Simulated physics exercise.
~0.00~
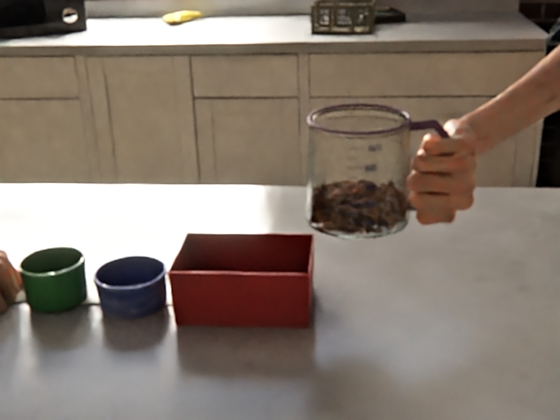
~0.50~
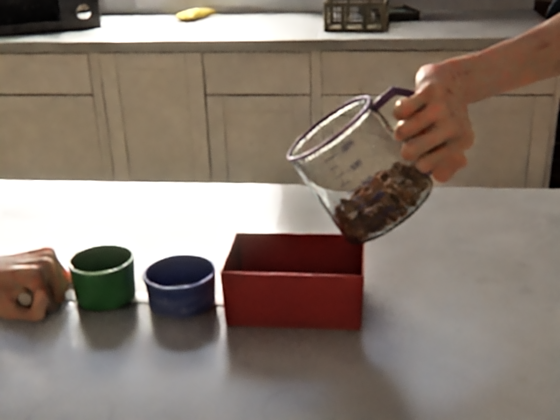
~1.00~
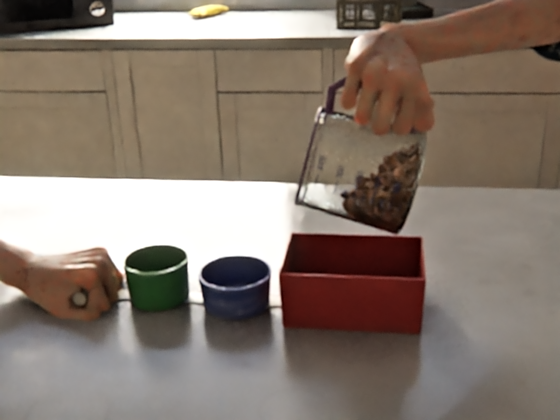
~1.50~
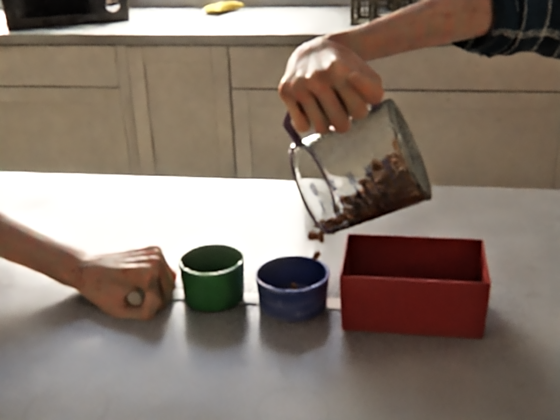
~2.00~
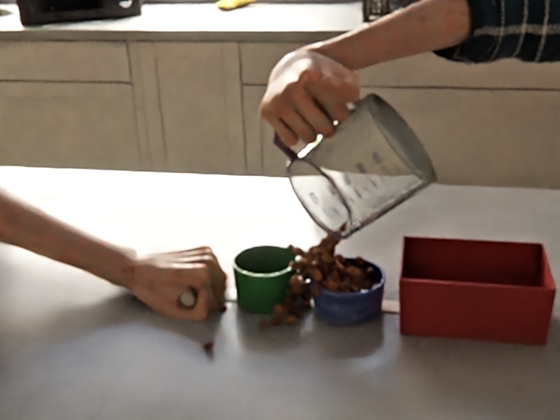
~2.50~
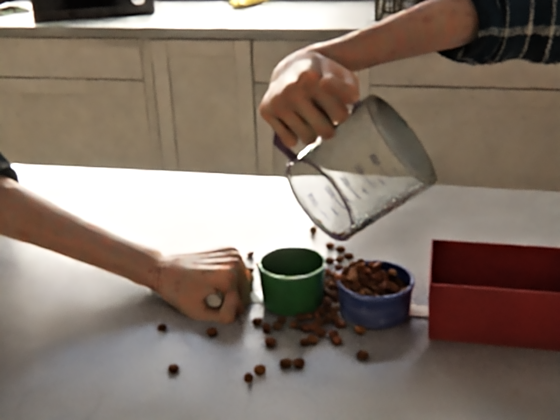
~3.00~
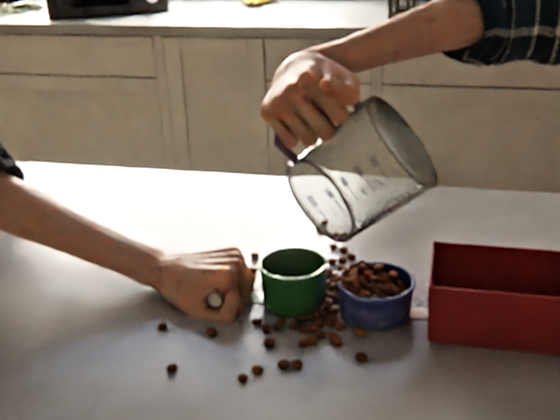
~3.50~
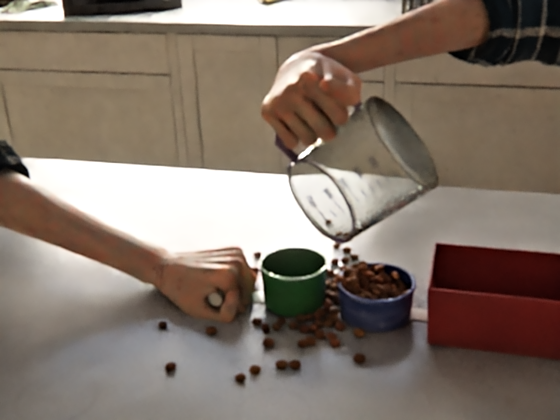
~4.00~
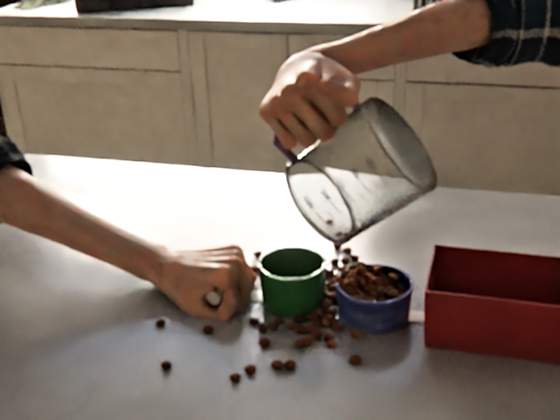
A hand at the right holds a clear jug of brown dog kibble above a pale kitchen counter, seen from the front with cabinets behind. Below stand a green dish, a blue dish and a red rectangular tin, joined in a row by a strip. Another hand at the left moves with the row as it slides right, while the jug tips over leftward. Kibble pours out as the blue dish comes beneath, heaping it and spilling around. The row halts, and the emptied jug stays tilted. Most kibble ends in the blue dish, the rest scattered on the counter.
